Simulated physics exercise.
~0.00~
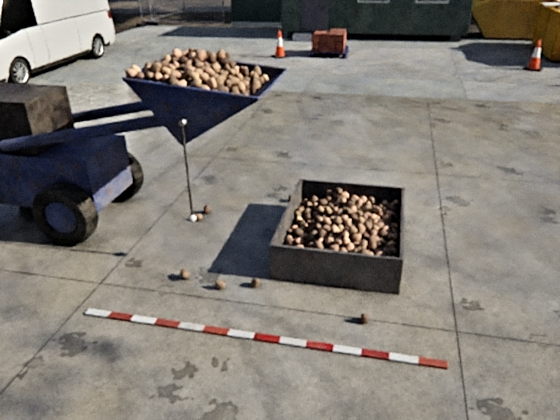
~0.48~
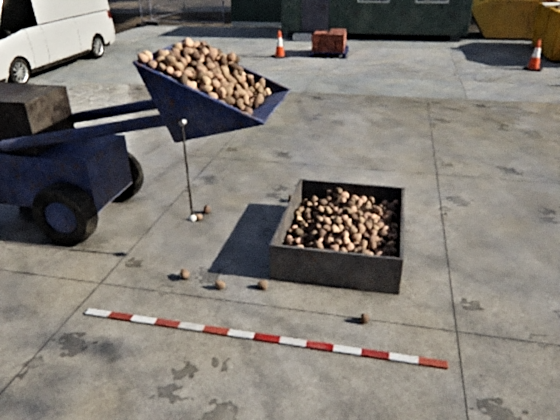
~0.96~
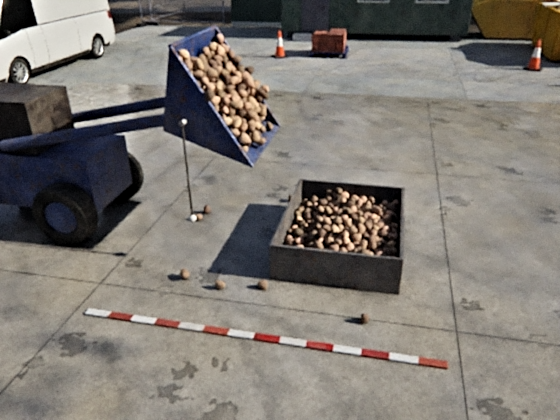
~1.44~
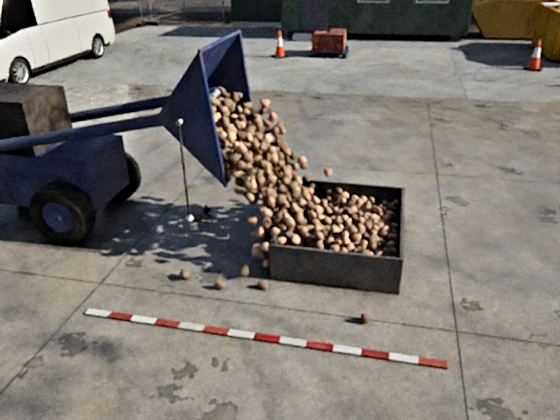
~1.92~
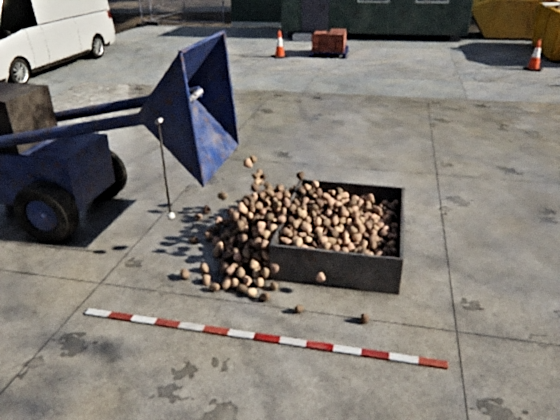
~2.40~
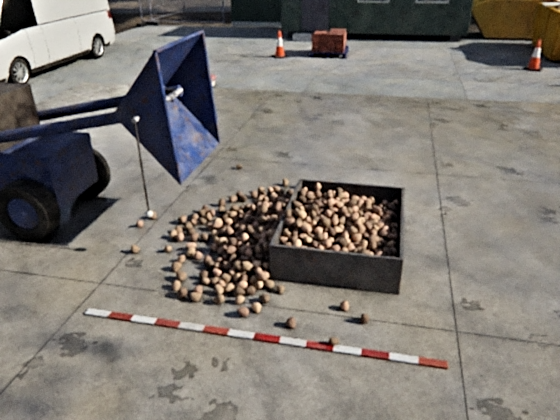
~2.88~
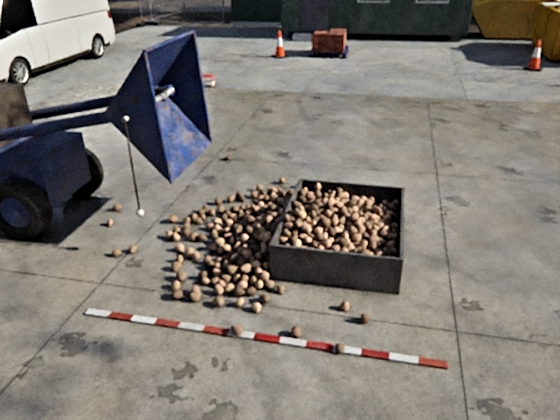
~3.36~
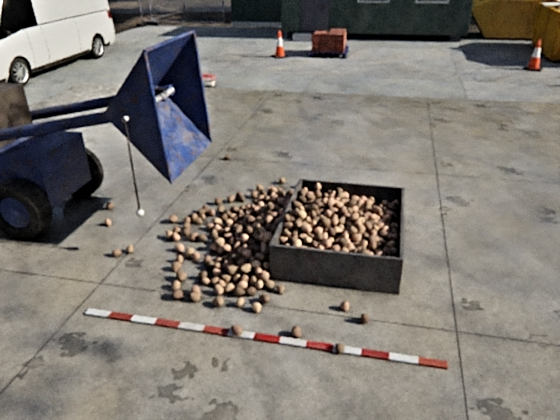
A blue loader tipped its bucket of brown stones toward a dark open bin, but while it poured it rolled back to the left, so many stones landed in a heap against the bin's near left side, and the emptied bucket stayed tilted.
